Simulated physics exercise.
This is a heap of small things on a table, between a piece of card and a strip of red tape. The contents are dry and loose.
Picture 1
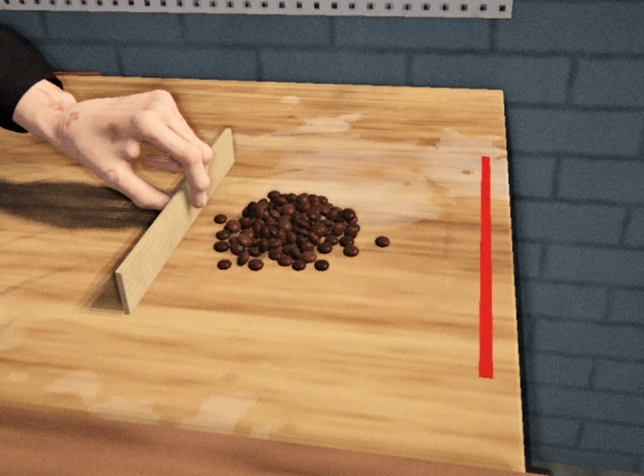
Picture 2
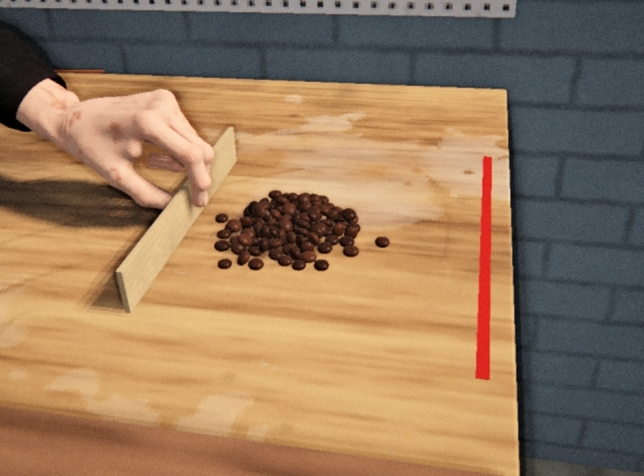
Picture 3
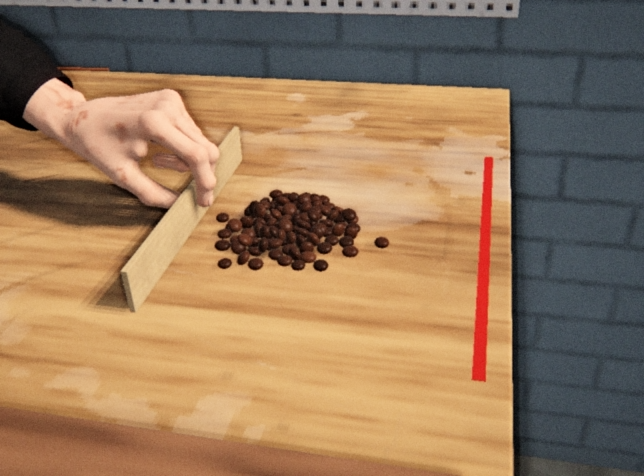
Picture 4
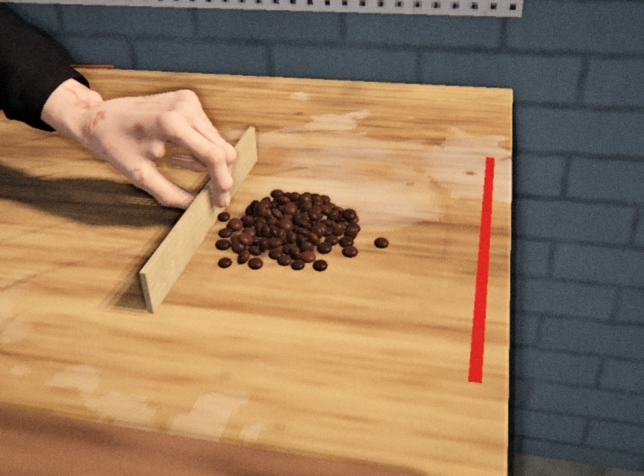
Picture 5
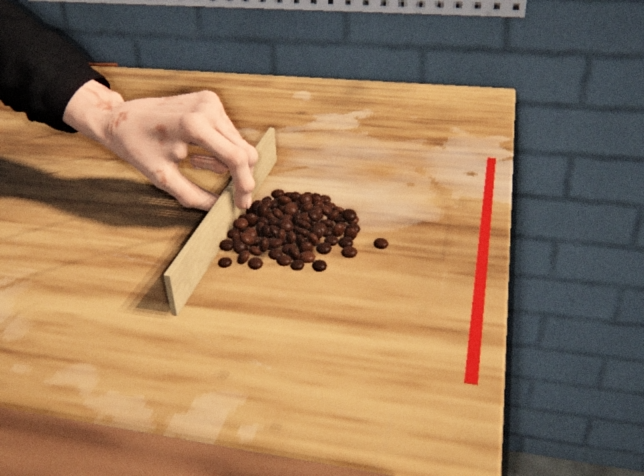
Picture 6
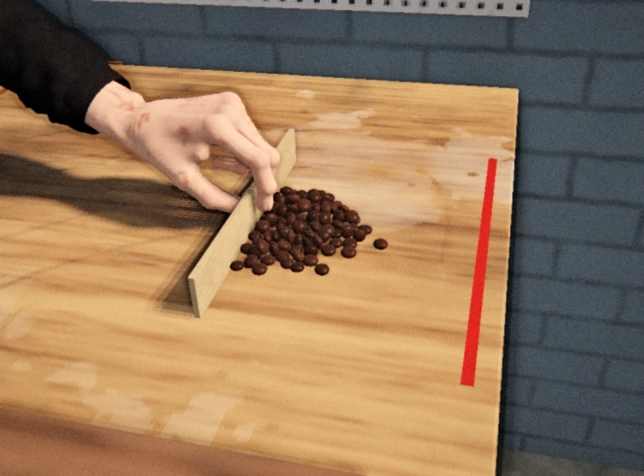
A hand slides a piece of card rightward into a heap of small brown drops.
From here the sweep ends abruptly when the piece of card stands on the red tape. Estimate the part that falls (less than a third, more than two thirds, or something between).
The part that falls is over two thirds.
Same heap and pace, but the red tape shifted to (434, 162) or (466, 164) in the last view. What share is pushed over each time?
Near 10 % and 50 %.
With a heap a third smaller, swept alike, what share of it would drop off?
Roughly 80 in a hundred.
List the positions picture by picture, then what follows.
Piece of card at (133, 278), at rest; red tape at (486, 164), right by the edge; edge at (513, 249); the heap at (294, 227), flat chocolate drops, in the first frame.
Piece of card at (133, 277), at rest, in the second frame.
Piece of card at (138, 277); the heap at (295, 227), in the third frame.
Piece of card at (156, 278), in the fourth frame.
Piece of card at (180, 280); the heap at (295, 226), a stray few pushed along, in the fifth frame.
Piece of card at (203, 283); red tape at (492, 166); edge at (509, 256); the heap at (295, 228), about two thirds pushed along, in the sixth frame.
Soon after the last picture, piece of card still moving, near (372, 202); heap all on the table, its front near (481, 258).
A little later, piece of card stopped at the red tape; heap most over the edge.
At rest, piece of card stopped at the red tape; heap most over the edge.
